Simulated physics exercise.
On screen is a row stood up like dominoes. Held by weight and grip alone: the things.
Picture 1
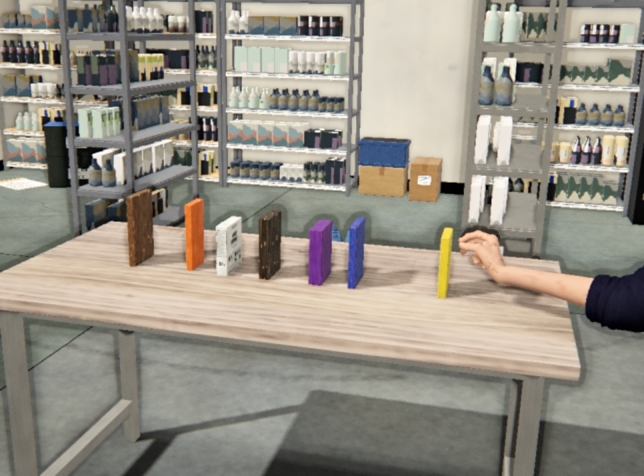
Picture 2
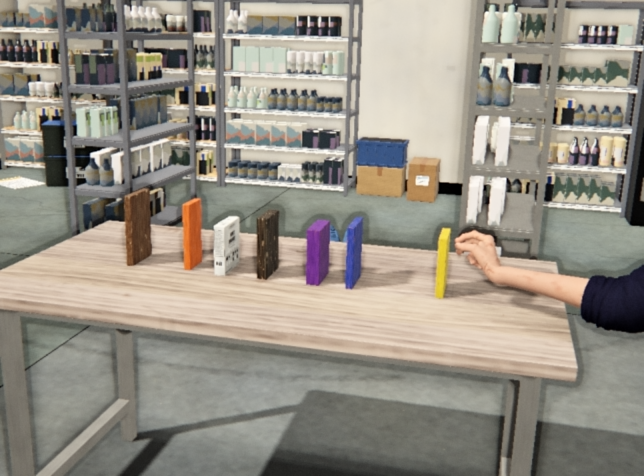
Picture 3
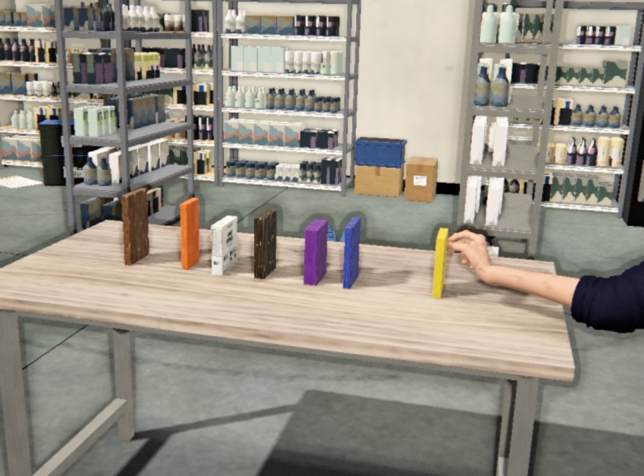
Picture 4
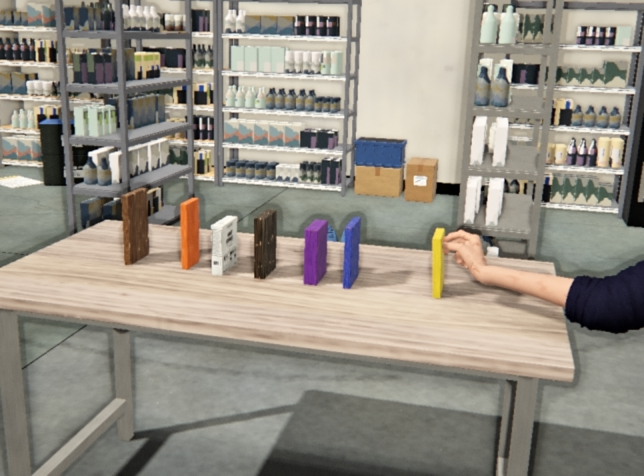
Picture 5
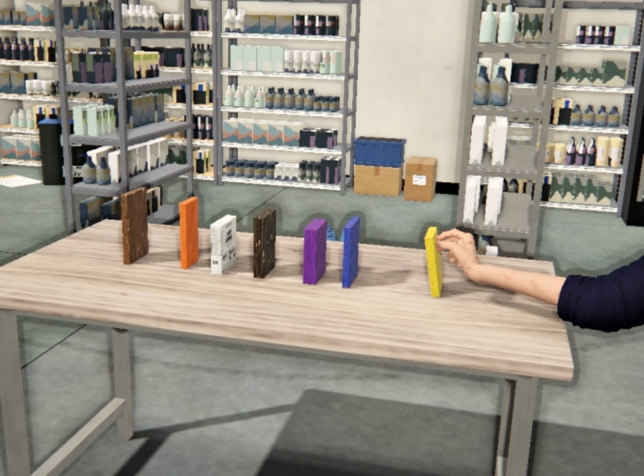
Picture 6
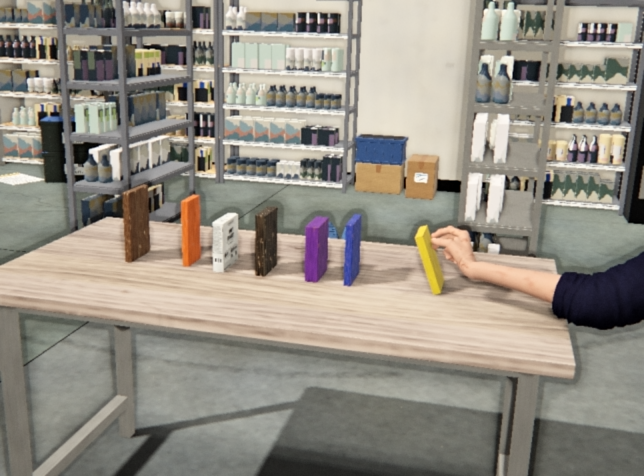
On a wooden table in a storeroom, a hand tilts the yellow block leftward.
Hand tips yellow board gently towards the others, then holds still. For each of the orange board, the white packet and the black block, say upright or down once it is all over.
The orange board will hold out; the white packet will hold out; the black block will hold out.
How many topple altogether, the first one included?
That adds up to 1 in total.
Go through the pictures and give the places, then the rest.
Orange board (195, 235); white packet (230, 246); black block (270, 244), in the first picture.
Purple block (318, 252); blue block (354, 253), in the second picture.
Purple block (316, 252); blue block (352, 253), in the third picture.
Yellow board 4° over; purple block (316, 252); blue block (352, 253), in the fourth picture.
Yellow board 10° over; purple block (315, 252); blue block (351, 252), in the fifth picture.
Yellow board 21° over; orange board (191, 231); white packet (226, 242); black block (266, 241), in the sixth picture.
Then, 0.10 s on from there, yellow board 44° over.
Then, 0.20 s on from there, yellow board 90° over.
Then, 0.30 s on from there, orange board resting near (191, 231); white packet resting near (226, 242).
In the end, all 5 unmoved. At the end, from the last picture's camera, orange board near (191, 231), white packet near (226, 242).
